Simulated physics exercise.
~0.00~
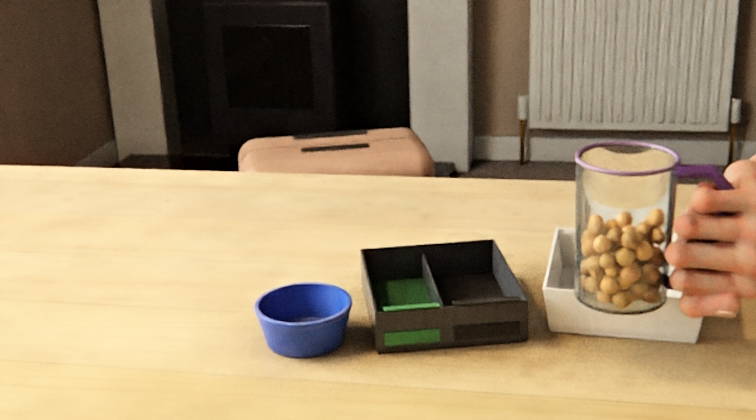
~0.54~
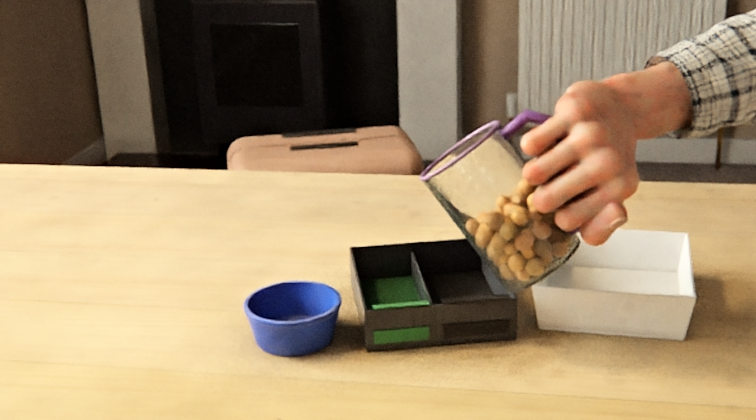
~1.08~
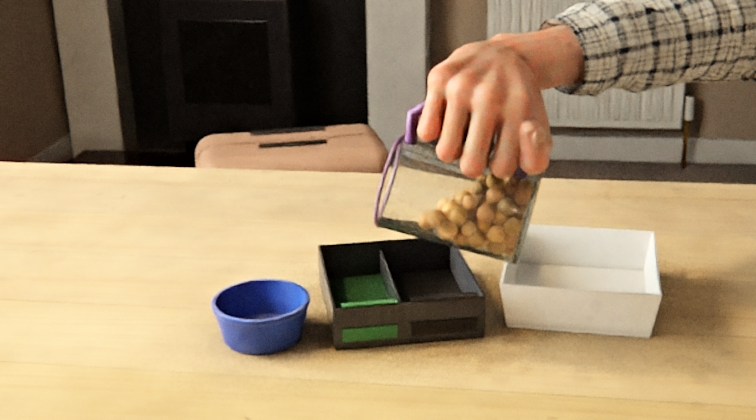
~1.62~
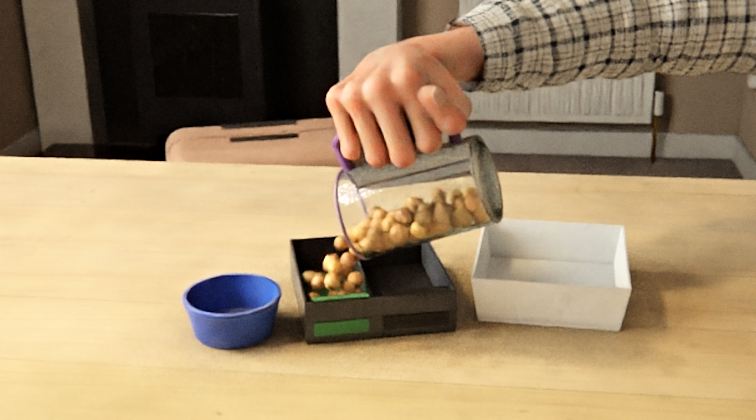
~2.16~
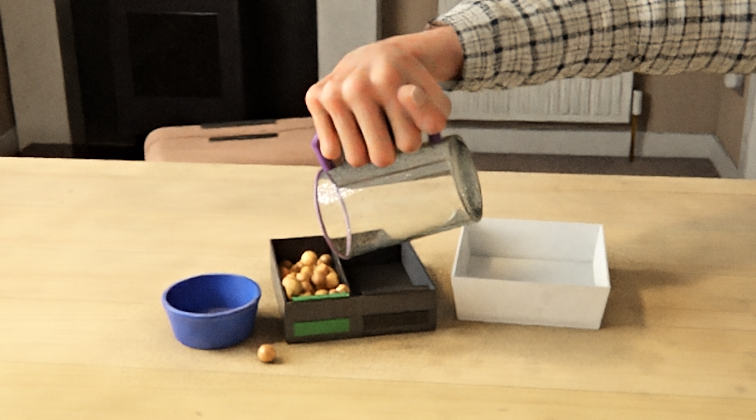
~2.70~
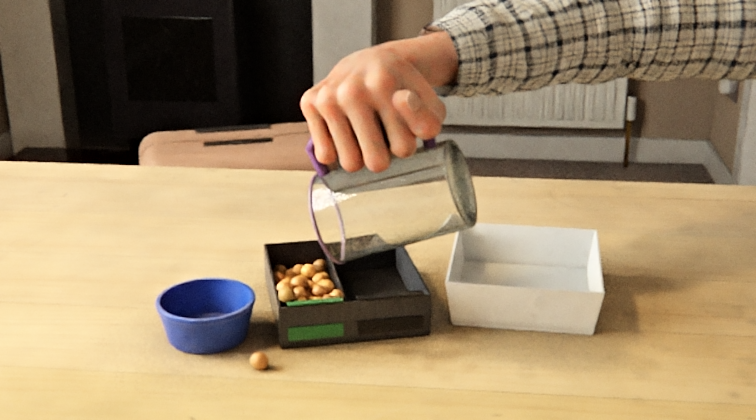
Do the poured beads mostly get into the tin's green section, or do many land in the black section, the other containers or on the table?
Nearly all of them get into the green section, with just one bead on the table beside the blue dish. The black section, blue dish and white tin do not take a real share.
